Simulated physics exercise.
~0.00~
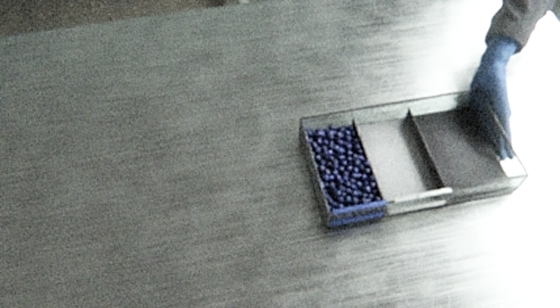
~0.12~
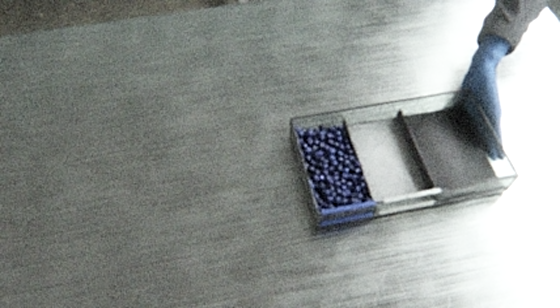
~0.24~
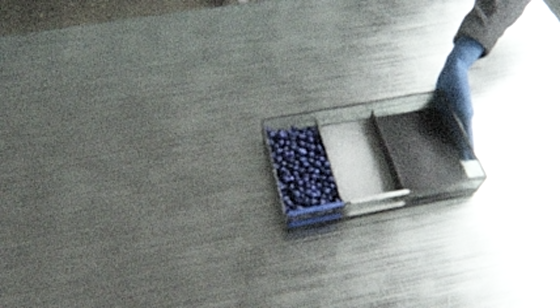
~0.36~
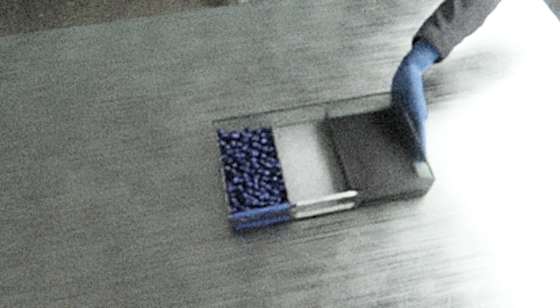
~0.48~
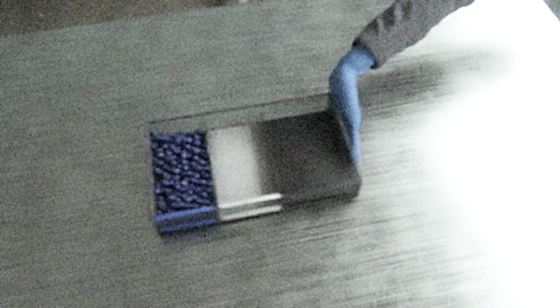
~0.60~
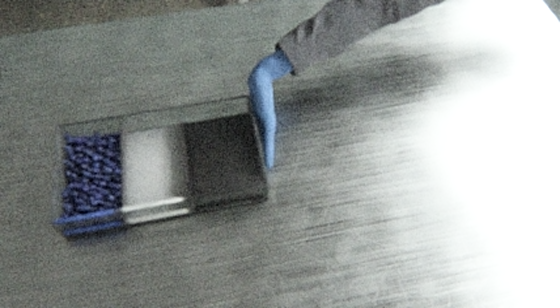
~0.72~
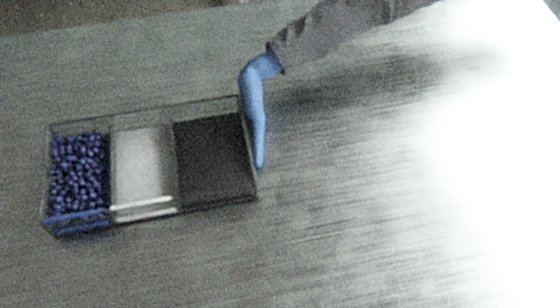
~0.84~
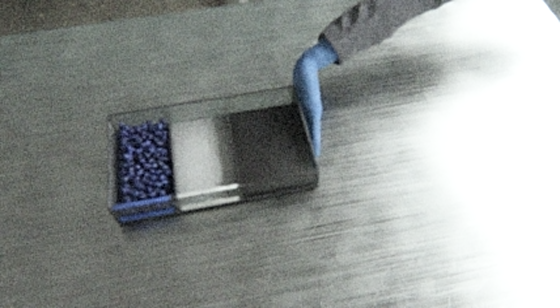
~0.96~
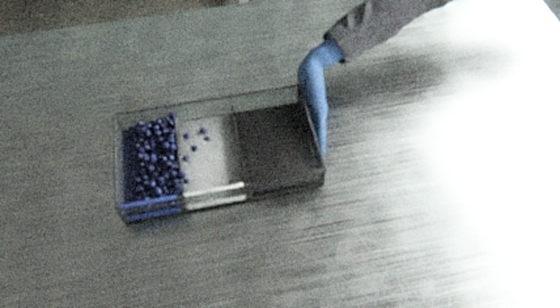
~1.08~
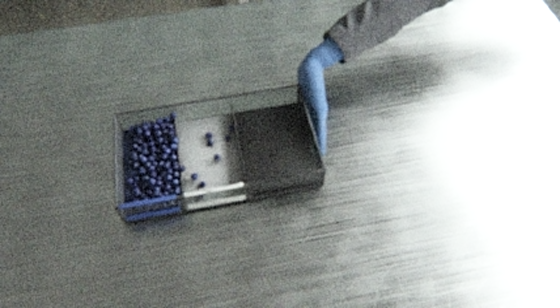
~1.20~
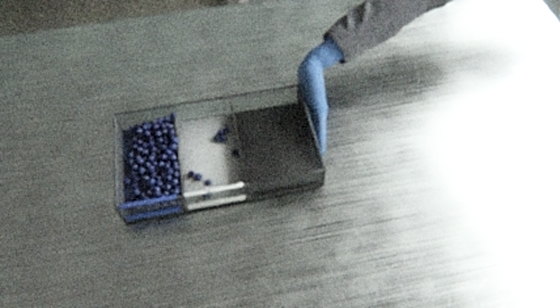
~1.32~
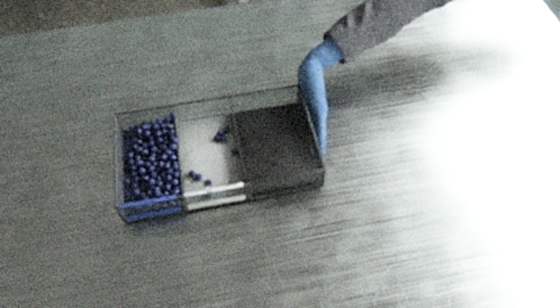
To begin with, a blue-gloved hand holds the right end of a clear, shallow tray whose left section is filled with small blue balls, while the white middle section and the dark right section are empty. The hand pushes the tray left across a grey surface, slowly at first and then faster. Near the left side, the tray slows, then moves a shorter way back to the right. As it halts, a few balls spill over the divider into the white section and roll about. Finally, the tray rests with most balls still in the left section.
